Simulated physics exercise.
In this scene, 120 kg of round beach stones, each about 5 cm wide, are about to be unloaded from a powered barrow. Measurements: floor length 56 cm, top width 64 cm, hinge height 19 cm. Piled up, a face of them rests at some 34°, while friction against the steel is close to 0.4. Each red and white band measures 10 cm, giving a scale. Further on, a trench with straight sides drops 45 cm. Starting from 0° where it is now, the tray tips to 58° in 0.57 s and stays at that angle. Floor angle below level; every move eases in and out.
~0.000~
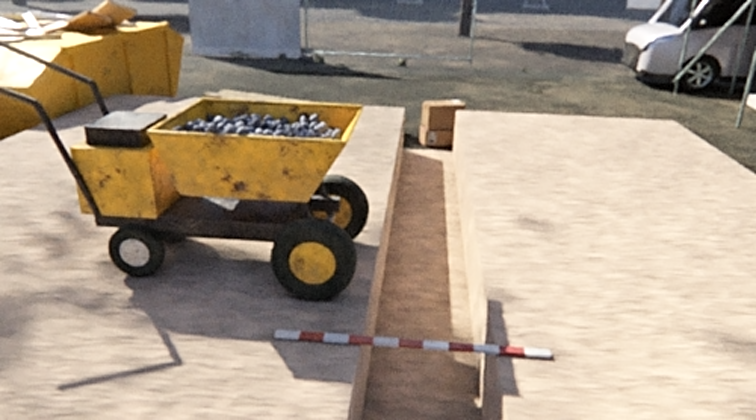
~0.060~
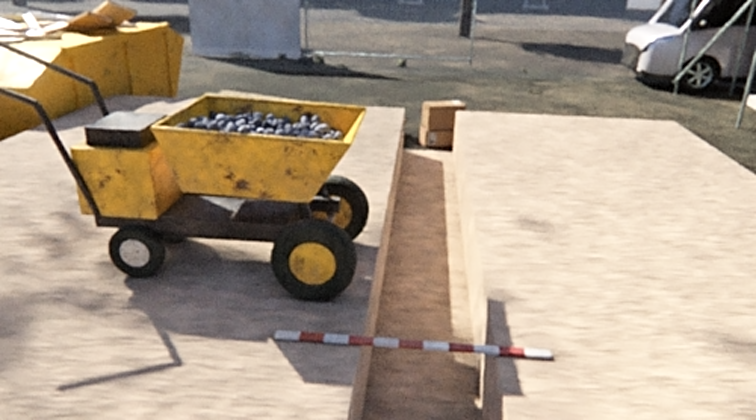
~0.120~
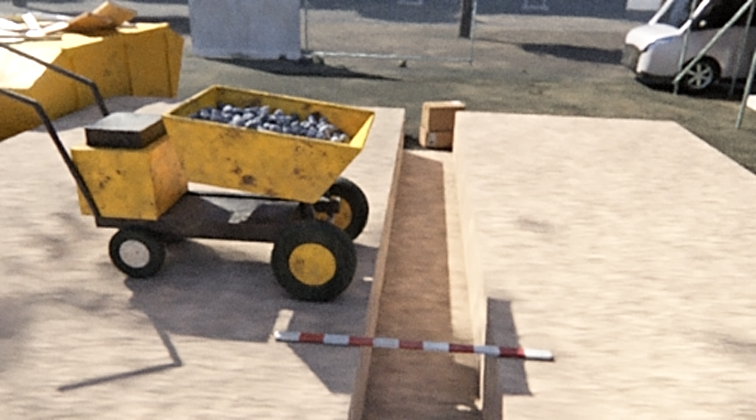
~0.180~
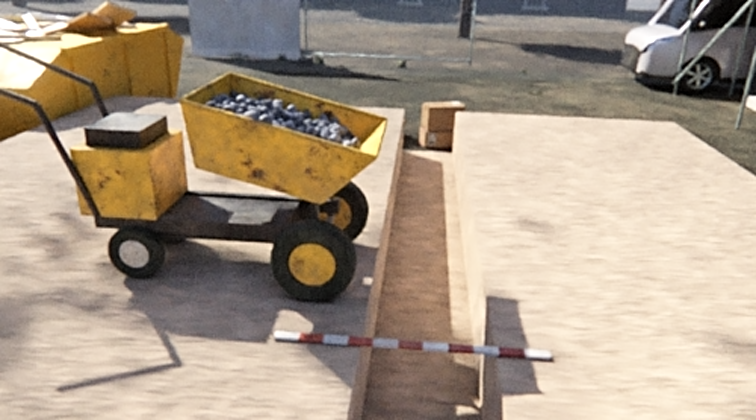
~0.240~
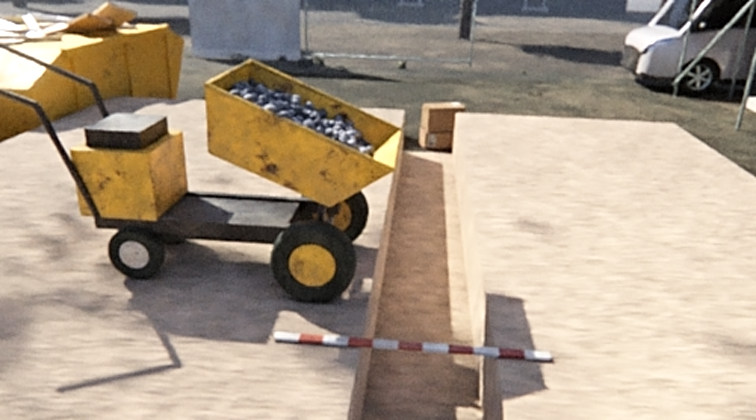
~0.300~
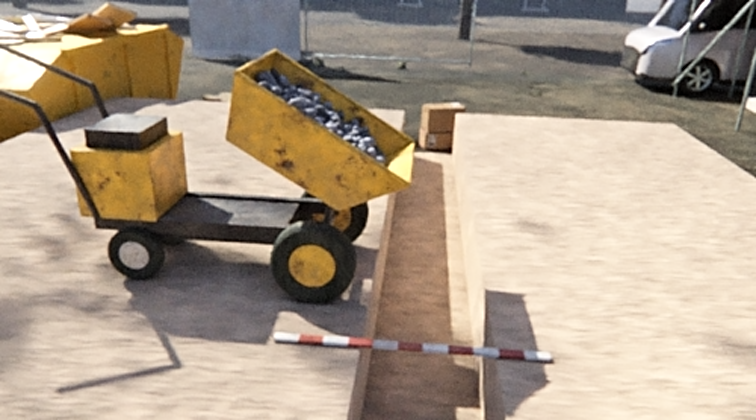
A yellow barrow's tray of grey stones tilts steeply toward the trench on its right.
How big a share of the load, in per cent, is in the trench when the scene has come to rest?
A share of about 25 percent.
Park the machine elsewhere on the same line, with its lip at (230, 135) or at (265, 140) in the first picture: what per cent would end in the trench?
Close to 60 percent in the first case, 60 percent in the second.
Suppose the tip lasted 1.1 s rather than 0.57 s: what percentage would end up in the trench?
About 40%.
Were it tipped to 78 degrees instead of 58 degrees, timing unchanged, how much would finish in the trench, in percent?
Expect roughly 40 per cent.
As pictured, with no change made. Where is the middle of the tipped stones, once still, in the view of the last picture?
Around (517, 279).
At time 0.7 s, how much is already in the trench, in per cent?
By then, around 10 percent.
After 0.4 s the floor is at 49°; 100 % in the tray; the foremost stones are at (411, 192).
After 0.7 s the floor is at 58°; 89 % in the tray, 10 % in the trench; the foremost stones are at (493, 254).
After 1.0 s the floor is at 58°; 46 % in the tray, 12 % in the trench, 42 % past the trench; the foremost stones are at (648, 308).
After 3.0 s the floor is at 58°; 33 % in the tray, 25 % in the trench, 42 % past the trench; the foremost stones are past the picture's edge.
